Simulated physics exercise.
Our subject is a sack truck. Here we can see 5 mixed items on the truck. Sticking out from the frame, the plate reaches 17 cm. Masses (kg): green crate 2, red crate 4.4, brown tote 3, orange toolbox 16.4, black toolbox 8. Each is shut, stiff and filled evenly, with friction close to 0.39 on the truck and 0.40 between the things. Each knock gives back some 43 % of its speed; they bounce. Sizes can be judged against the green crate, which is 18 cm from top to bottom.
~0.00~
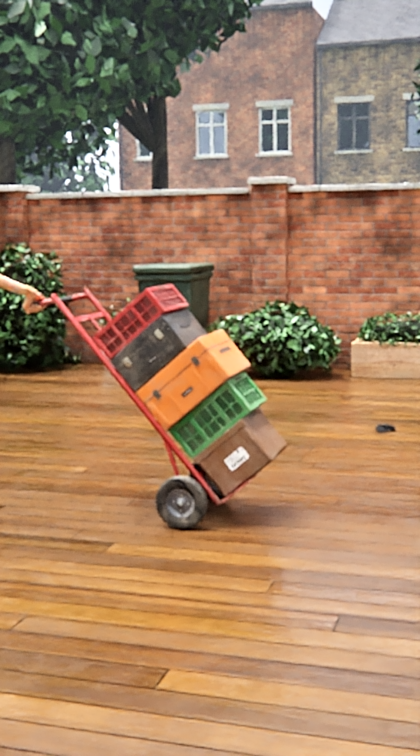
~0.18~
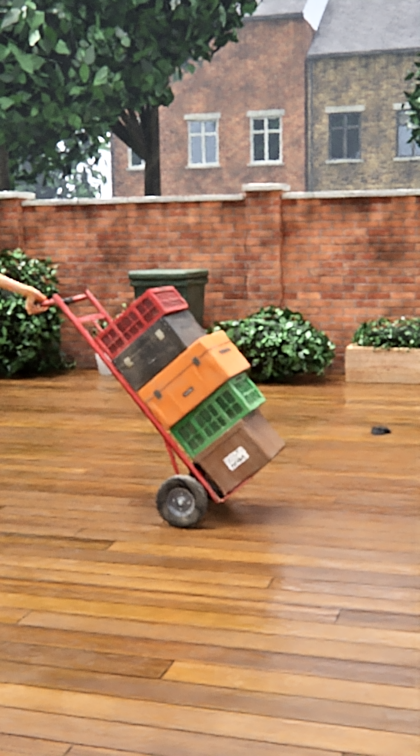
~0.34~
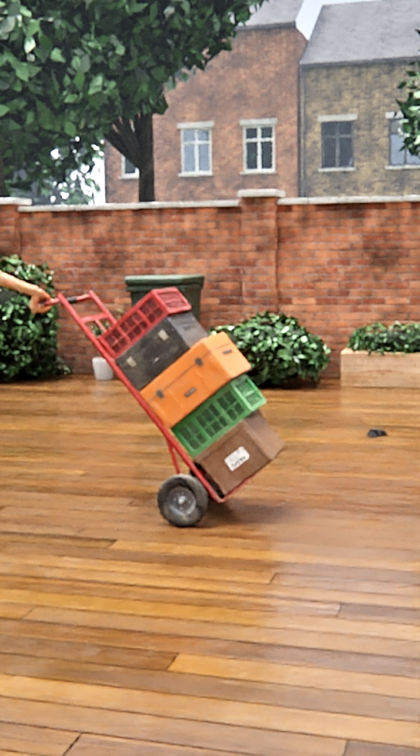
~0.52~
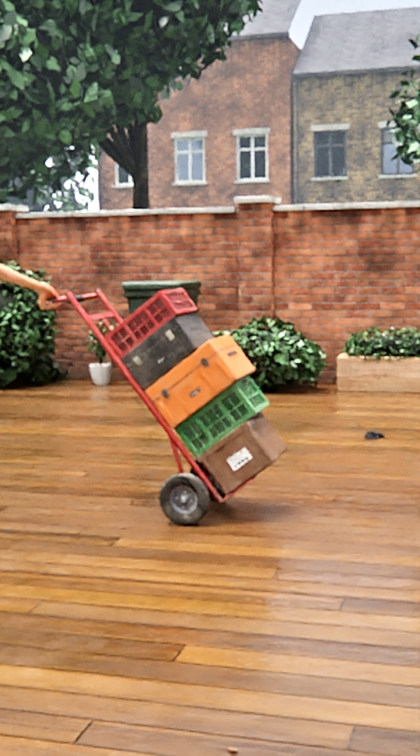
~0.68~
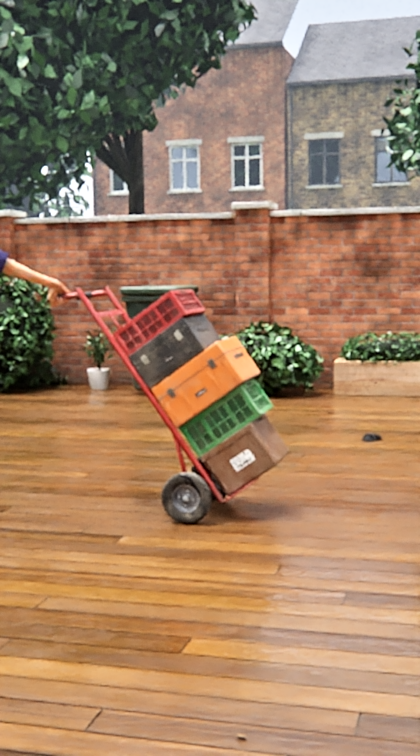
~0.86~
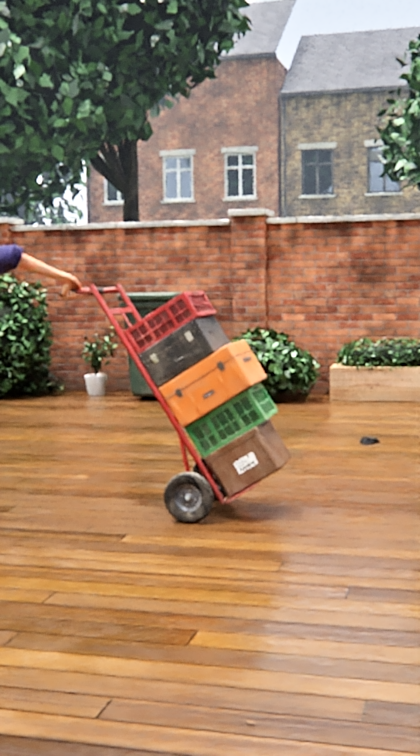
On a wet wooden deck by a brick wall, a hand gripped a red sack truck stacked with five crates and boxes, rolling it slightly right as its backward lean gradually became a little more upright.
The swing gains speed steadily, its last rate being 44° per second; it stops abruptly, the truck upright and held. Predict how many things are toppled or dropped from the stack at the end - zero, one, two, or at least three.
My prediction: At least three.
After 2.16 s, truck upright; red crate tipped 12° from how it sat near (300, 332); green crate tipped 12° from how it sat near (277, 446); black toolbox tipped 12° from how it sat.
After 2.76 s, truck upright; red crate, orange toolbox and black toolbox now dropped from the stack; green crate tipped 50° from how it sat near (323, 456); brown tote tipped 50° from how it sat.
After 2.96 s, truck upright; green crate now dropped from the stack; brown tote on its side.
After 3.46 s, truck upright; brown tote on its side.
At rest (4.3 s), dropped from the stack, green crate, red crate, orange toolbox and black toolbox; tipped over on the truck, brown tote. Seen from the same camera at the end, green crate near (355, 480).
